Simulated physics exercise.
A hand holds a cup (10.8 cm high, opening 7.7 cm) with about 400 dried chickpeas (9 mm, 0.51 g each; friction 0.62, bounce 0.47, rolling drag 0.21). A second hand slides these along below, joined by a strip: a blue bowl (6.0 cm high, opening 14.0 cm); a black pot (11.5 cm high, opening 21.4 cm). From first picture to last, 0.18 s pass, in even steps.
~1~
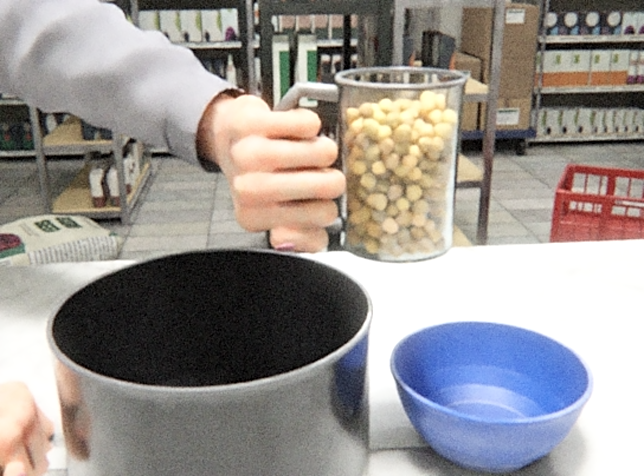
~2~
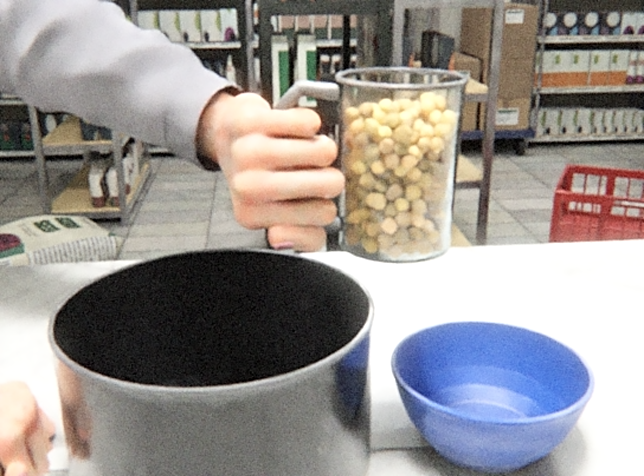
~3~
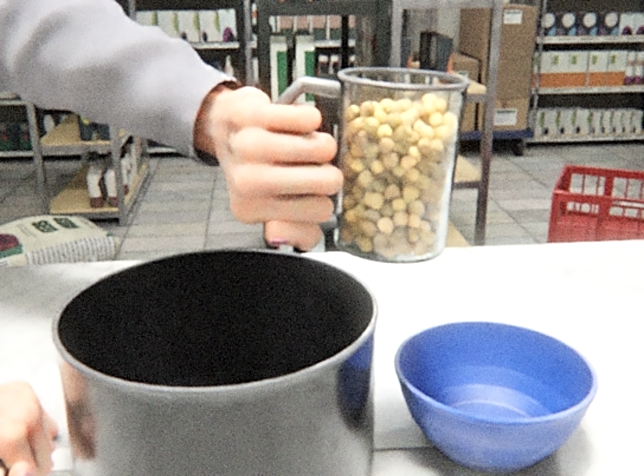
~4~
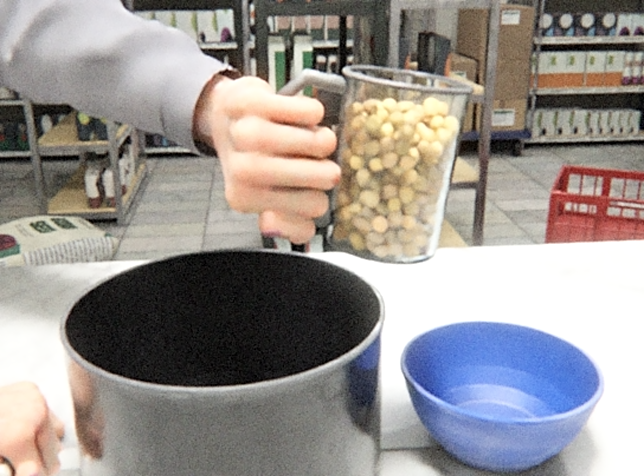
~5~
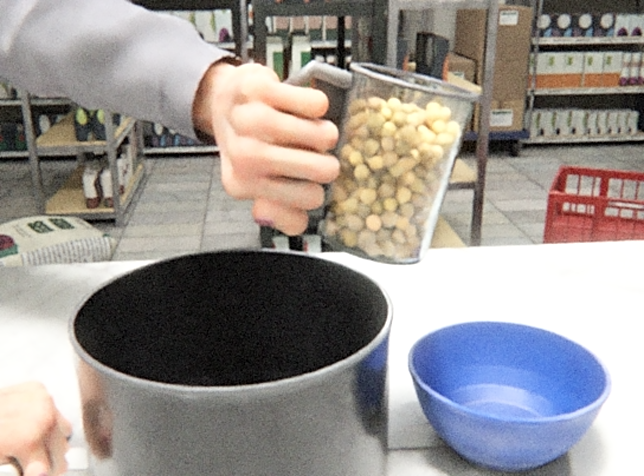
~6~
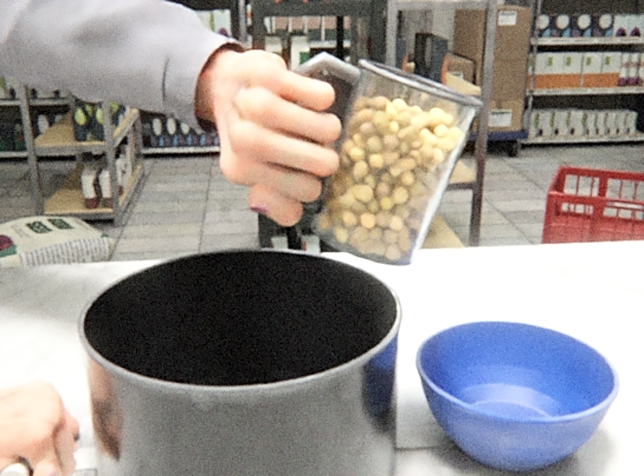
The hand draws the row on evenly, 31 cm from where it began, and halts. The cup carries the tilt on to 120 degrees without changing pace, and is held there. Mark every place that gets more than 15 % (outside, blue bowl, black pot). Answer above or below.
Outside: Below, blue bowl: Below, black pot: Above.
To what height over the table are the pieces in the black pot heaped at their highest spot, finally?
Some 2.5 cm.
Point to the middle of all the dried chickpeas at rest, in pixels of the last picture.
Around (633, 419).
Then, 0.58 s after the last picture, tilt 107 degrees; black pot 5 %, cup 95 %; middle of all pieces on or above the table near (386, 179).
Then, 1.06 s after the last picture, tilt 120 degrees; black pot 85 %, cup 15 %; middle of all pieces on or above the table near (518, 377).
Then, 1.50 s after the last picture, tilt 120 degrees; black pot 100 %; middle of all pieces on or above the table near (626, 418).
Then, 1.92 s after the last picture, tilt 120 degrees; black pot 100 %; middle of all pieces on or above the table near (633, 418).
In the end, black pot 100 %, cup 0 %, outside 0 %, blue bowl 0 %.
